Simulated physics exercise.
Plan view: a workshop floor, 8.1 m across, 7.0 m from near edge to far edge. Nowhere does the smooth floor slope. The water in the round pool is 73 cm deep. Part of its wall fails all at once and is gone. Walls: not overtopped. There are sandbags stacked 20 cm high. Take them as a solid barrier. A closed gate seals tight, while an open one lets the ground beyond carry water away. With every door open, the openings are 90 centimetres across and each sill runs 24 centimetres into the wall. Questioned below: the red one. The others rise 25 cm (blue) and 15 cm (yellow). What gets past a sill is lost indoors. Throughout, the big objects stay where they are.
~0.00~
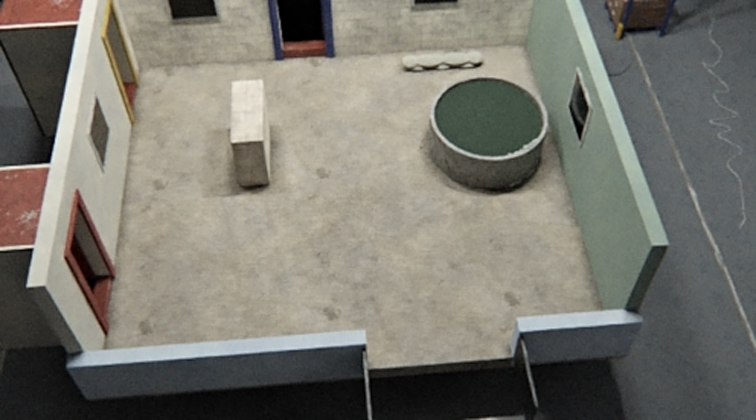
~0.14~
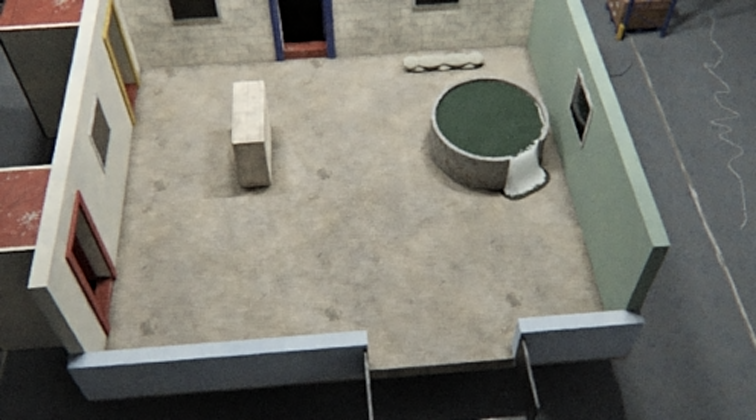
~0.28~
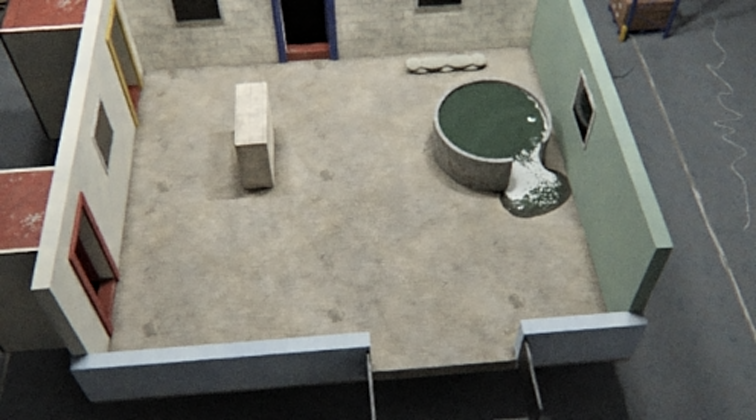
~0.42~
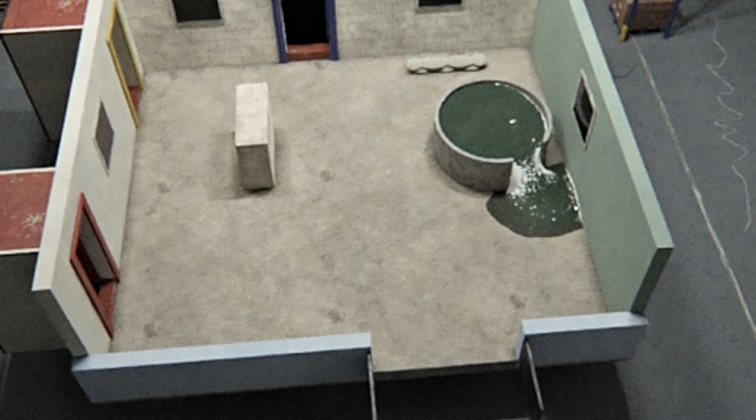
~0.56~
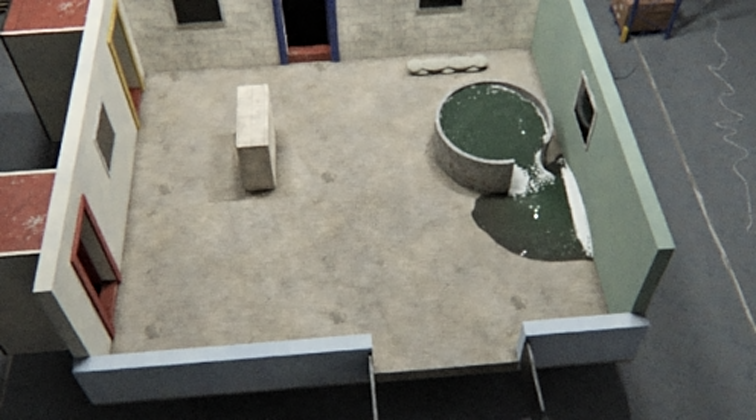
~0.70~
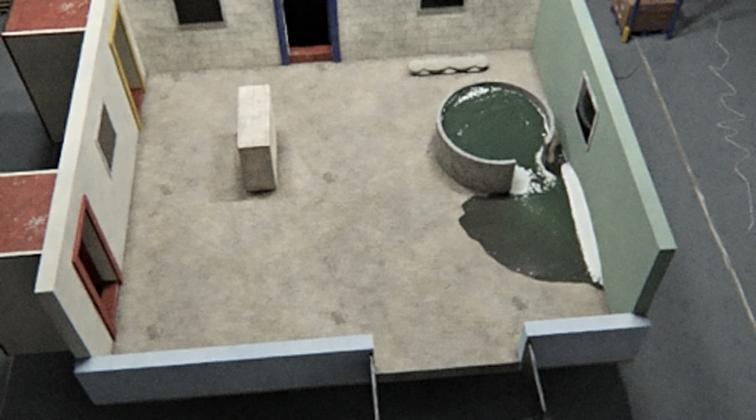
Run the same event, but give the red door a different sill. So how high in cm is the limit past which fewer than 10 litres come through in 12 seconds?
The limit is about 6.5 cm.
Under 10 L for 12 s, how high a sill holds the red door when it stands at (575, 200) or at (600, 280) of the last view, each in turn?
Minimums: Roughly 34 cm and 17 cm.
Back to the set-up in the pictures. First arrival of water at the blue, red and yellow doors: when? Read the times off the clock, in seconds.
Blue 8.0 s, red 5.5 s, yellow 8.5 s.
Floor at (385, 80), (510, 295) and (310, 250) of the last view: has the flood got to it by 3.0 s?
Okay, in order that's stayed dry, got wet and finally stayed dry.
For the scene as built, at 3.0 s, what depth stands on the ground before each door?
The blue door has 0 cm, the red door 0 cm and the yellow door 0 cm.
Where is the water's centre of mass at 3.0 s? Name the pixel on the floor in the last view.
Approximately (509, 209).
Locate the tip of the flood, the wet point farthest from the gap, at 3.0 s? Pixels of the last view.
The farthest wet point is roughly at (317, 365) in the last view.
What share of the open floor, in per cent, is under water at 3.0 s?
Close to 20 per cent is wet.
After 1.4 s water covers 10 % of the floor, deepest (43 cm) near (609, 340); it has not reached the red door.
After 3.0 s water covers 20 % of the floor, deepest (30 cm) near (584, 332); it has not reached the red door.
After 12.0 s water covers 85 % of the floor, deepest (8 cm) near (576, 343); 6 cm at the red door, 0 litres in over its 14 cm sill.
At the red door as built, the water arrived by 5.3 s and peaked near 9 cm at 7.4 s.
With a sill of 6 cm, 16 litres would have come in within the 12 s; with 8 cm, 2 litres. So under 10 litres takes about 6.5 cm.
